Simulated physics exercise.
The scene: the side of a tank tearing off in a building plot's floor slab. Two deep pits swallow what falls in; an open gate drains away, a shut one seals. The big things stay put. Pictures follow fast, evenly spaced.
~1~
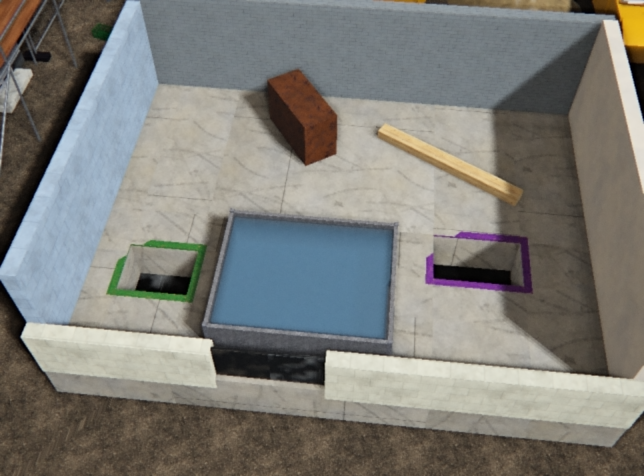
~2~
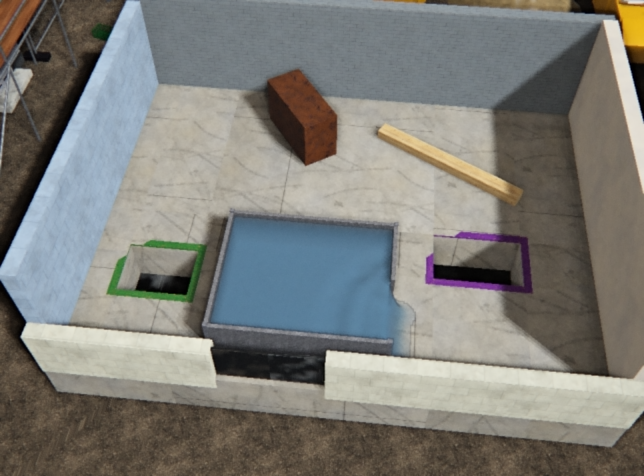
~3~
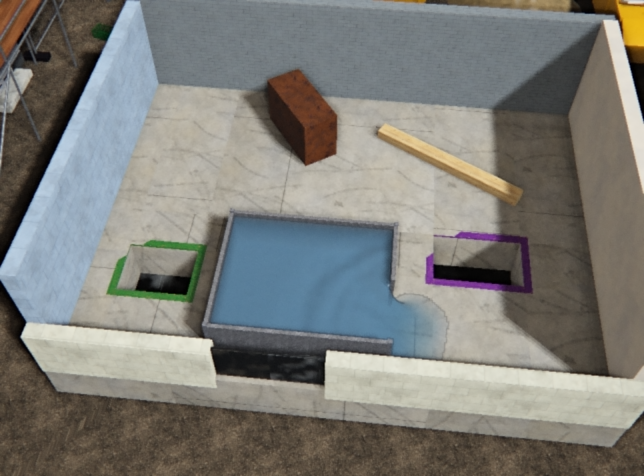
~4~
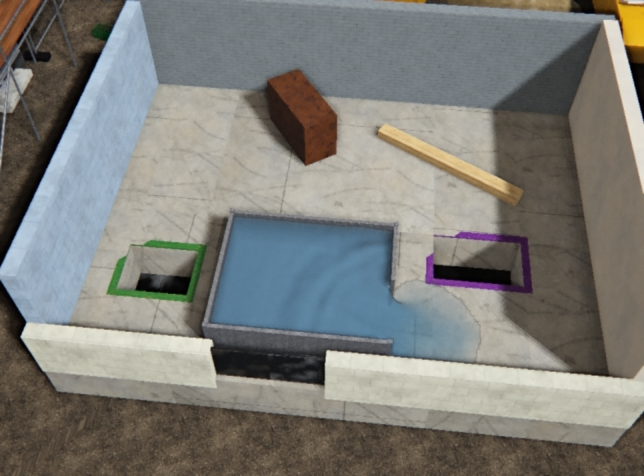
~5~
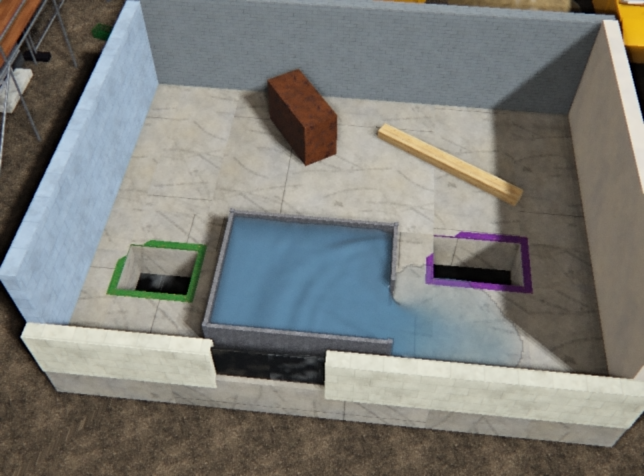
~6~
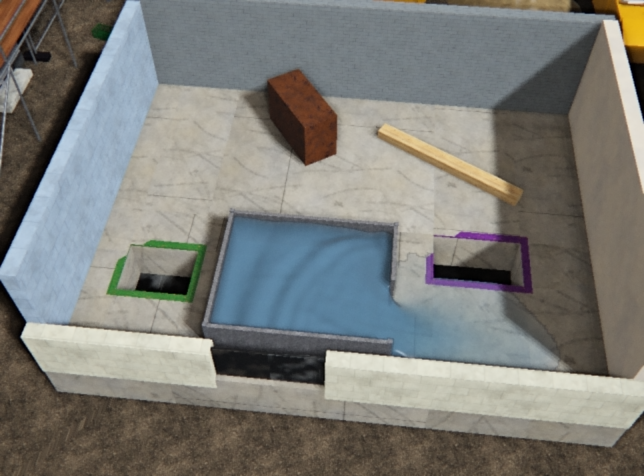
A shallow walled enclosure with a pale, veined floor is seen from above at an angle, with brown ground outside. A grey-rimmed tank of blue water sits front and centre between a green-outlined pit at left and a purple-outlined one at right, with a reddish-brown block and wooden beam behind. Water pours through a gap in the tank's right side, spreading rightward across the floor.
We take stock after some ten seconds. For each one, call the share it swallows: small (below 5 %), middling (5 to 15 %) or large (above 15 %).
Calls: Gate - small; green pit - small; purple pit - large.
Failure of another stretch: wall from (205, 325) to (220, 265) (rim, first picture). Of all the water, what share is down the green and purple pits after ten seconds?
Green 50 %, purple 0 %.
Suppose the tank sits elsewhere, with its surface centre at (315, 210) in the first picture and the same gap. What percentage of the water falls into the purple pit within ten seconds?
Within ten seconds, 45 percent of the total ends up in the purple pit.
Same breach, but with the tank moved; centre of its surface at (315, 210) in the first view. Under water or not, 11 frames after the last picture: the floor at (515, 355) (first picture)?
Location check: Waterlogged.
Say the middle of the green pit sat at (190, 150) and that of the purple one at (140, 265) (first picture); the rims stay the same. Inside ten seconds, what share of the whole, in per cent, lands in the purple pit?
Purple: 0 %.
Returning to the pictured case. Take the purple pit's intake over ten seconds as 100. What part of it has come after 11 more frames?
Something like 10 in a hundred.
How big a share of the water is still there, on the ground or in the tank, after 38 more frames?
Roughly 88 per cent.
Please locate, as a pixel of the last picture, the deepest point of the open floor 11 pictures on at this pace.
That would be (599, 380).
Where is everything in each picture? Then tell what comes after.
Still water in the water tank at (306, 275), in the first picture.
Water pours out at (387, 326) and has run to (403, 306), in the second picture.
Water pours out at (387, 328) and has run to (437, 312), in the third picture.
Water pours out at (387, 328) and has run to (473, 325), in the fourth picture.
The front is at (513, 336), out from the gap at (387, 328), in the fifth picture.
Water pours out at (387, 328) and has run to (551, 364), in the sixth picture.
A moment on, water covers 15 % of the floor; the gate 0 %, the green pit 0 %, the purple pit 1 %.
Next, water covers 15 % of the floor; the gate 0 %, the green pit 0 %, the purple pit 2 %.
Then, water covers 30 % of the floor; the gate 0 %, the green pit 0 %, the purple pit 4 %.
Later, water covers 55 % of the floor; the gate 0 %, the green pit 0 %, the purple pit 11 %.
In the end, water covers 75 % of the floor; the gate 0 %, the green pit 0 %, the purple pit 18 %.
